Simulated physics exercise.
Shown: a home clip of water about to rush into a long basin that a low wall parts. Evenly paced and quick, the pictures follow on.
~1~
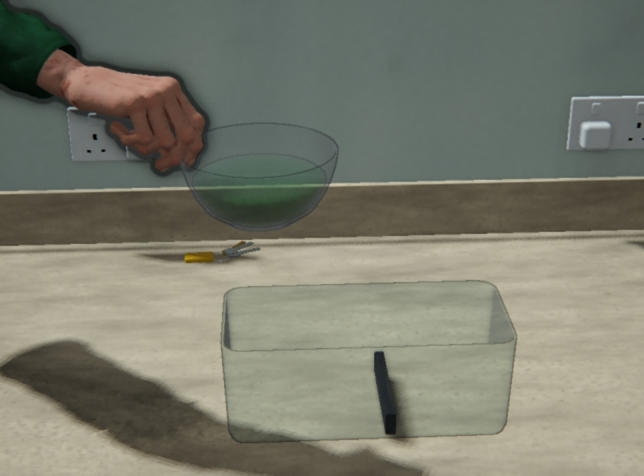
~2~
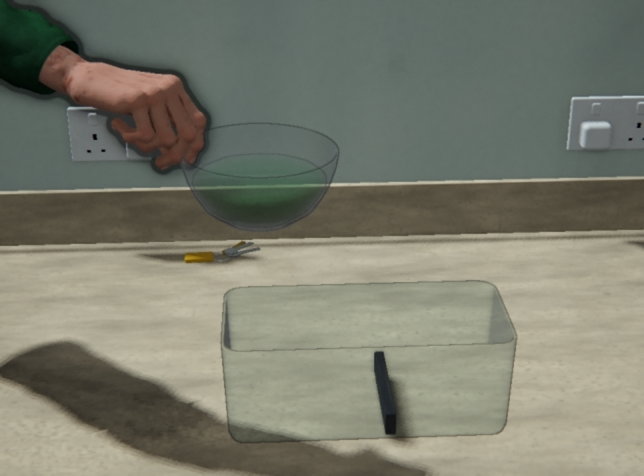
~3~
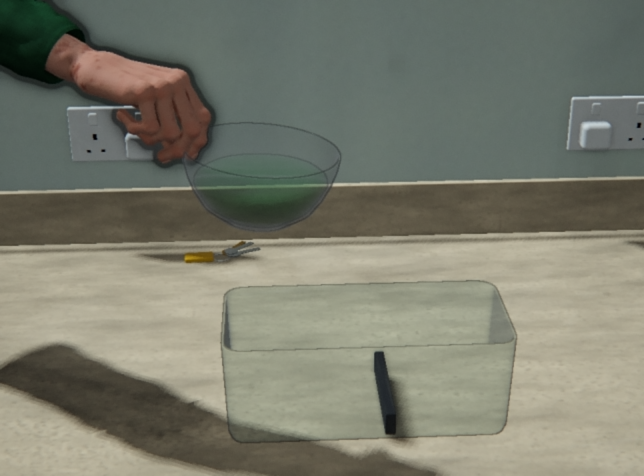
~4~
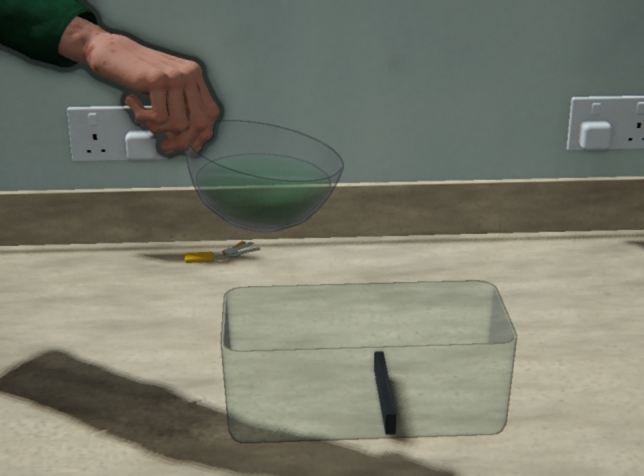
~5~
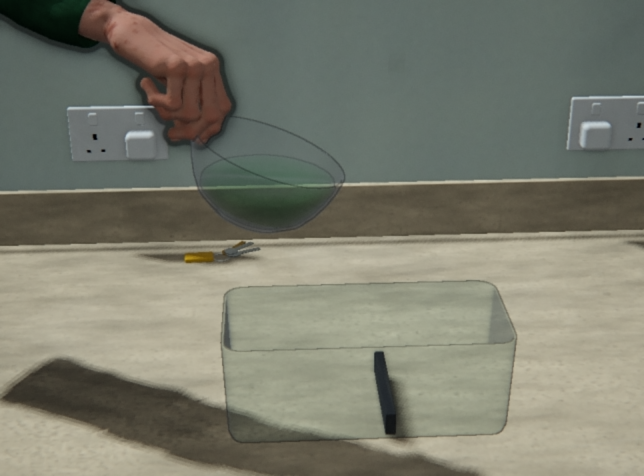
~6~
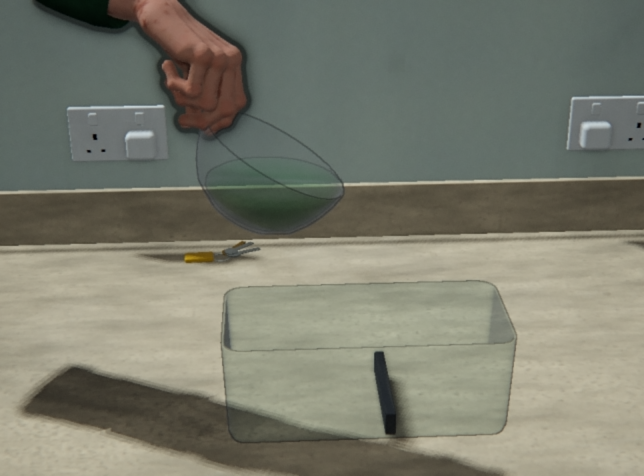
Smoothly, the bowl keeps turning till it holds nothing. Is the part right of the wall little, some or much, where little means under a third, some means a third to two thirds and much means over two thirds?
Some.
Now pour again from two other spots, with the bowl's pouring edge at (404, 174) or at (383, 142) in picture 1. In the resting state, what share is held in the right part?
The first gives 85 %, the second 75 %.
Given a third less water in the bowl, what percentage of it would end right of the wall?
Estimate: Around 30 per cent.
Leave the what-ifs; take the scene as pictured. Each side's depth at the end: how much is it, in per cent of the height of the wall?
Left side: Approx. 40 %; right side: Approx. 50 %.
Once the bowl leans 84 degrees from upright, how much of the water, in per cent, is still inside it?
Remaining share, estimated: 25 %.
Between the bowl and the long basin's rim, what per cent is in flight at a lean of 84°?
Around 45 in a hundred.
A moment on, the tilt is 84° and 25 per cent is still to pour, 8 is left of the wall and 22 right of it.
Next, the tilt is 99° and 1 per cent is still to pour, 45 is left of the wall and 47 right of it.
Then the tilt is 99° and 0 per cent is still to pour, 52 is left of the wall and 47 right of it.
Later the tilt is 99° and 0 per cent is still to pour, 52 is left of the wall and 47 right of it.
Finally, 52 per cent lies left of the wall, 47 right of it and 1 outside.
